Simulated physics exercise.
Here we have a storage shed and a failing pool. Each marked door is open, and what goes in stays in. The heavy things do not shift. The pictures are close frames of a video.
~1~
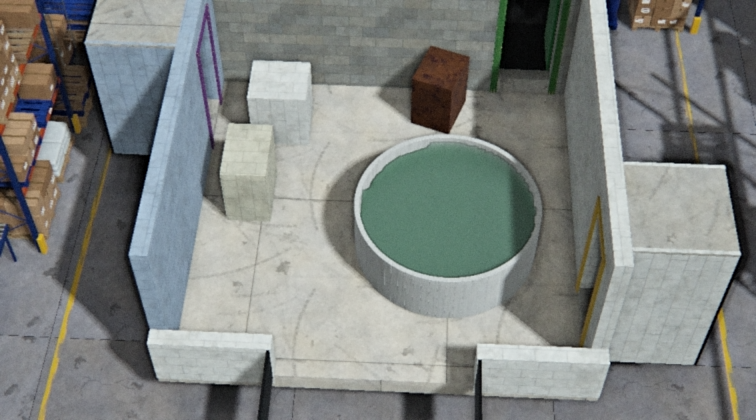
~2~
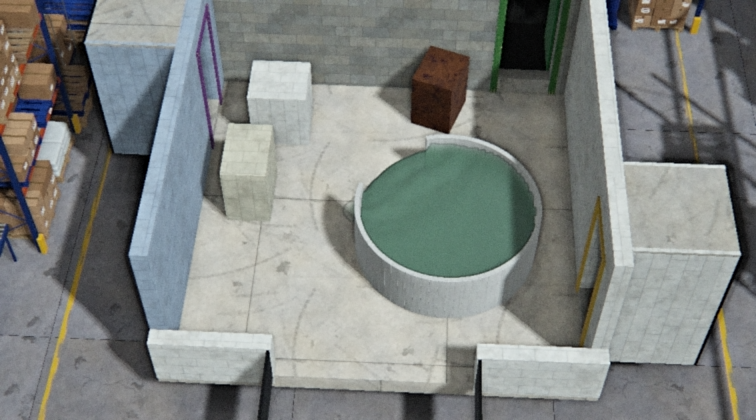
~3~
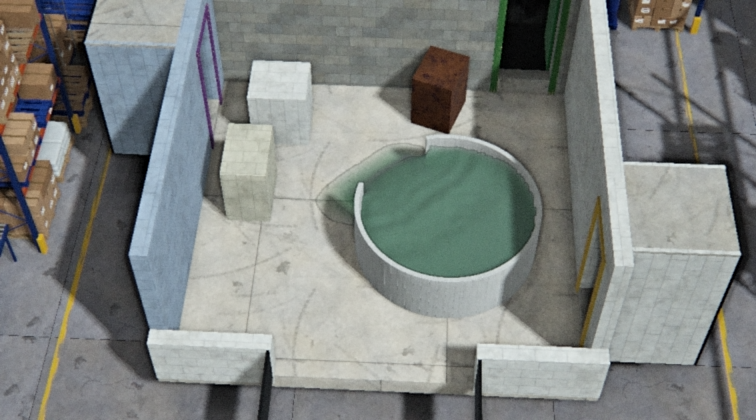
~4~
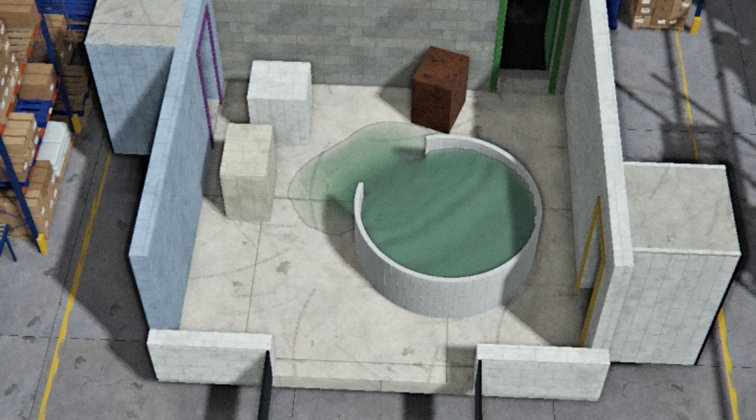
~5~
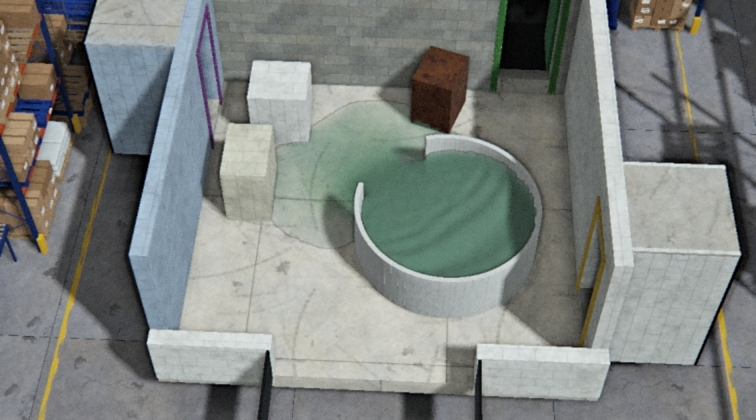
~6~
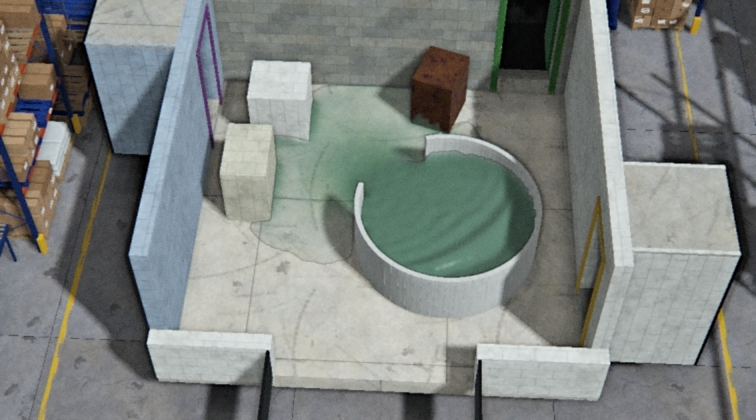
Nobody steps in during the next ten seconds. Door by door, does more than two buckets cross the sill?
In the end: The green door holds within the limit; the yellow door holds within the limit; the purple door floods.
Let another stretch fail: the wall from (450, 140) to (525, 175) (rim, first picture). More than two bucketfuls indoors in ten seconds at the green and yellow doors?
Then: The green door takes more; the yellow door takes less.
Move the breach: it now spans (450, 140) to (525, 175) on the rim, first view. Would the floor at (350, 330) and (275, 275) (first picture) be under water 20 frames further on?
As listed: Not flooded, not flooded.
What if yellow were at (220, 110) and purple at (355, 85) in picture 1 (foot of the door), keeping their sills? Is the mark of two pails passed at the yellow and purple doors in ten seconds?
In short: The yellow door lets more in; the purple door takes more.
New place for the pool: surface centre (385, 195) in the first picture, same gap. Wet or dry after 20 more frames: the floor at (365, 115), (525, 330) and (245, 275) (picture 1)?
In that order: Awash, free of water, wet.
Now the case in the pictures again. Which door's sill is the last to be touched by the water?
It is the door marked yellow.
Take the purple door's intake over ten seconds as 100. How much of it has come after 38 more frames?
I make it 90 per cent.
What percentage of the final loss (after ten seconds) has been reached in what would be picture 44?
Some 50 per cent.
A moment on, water covers 35 % of the floor; the green door not reached, the yellow door not reached, the purple door under two buckets in.
Next, water covers 50 % of the floor; the green door wet at the sill, nothing in, the yellow door not reached, the purple door over two buckets in.
Then, water covers 70 % of the floor; the green door wet at the sill, nothing in, the yellow door not reached, the purple door far over two buckets in.
Later, water covers 100 % of the floor; the green door wet at the sill, nothing in, the yellow door wet at the sill, nothing in, the purple door far over two buckets in.
In the end, water covers 100 % of the floor; the green door wet at the sill, nothing in, the yellow door under two buckets in, the purple door far over two buckets in.
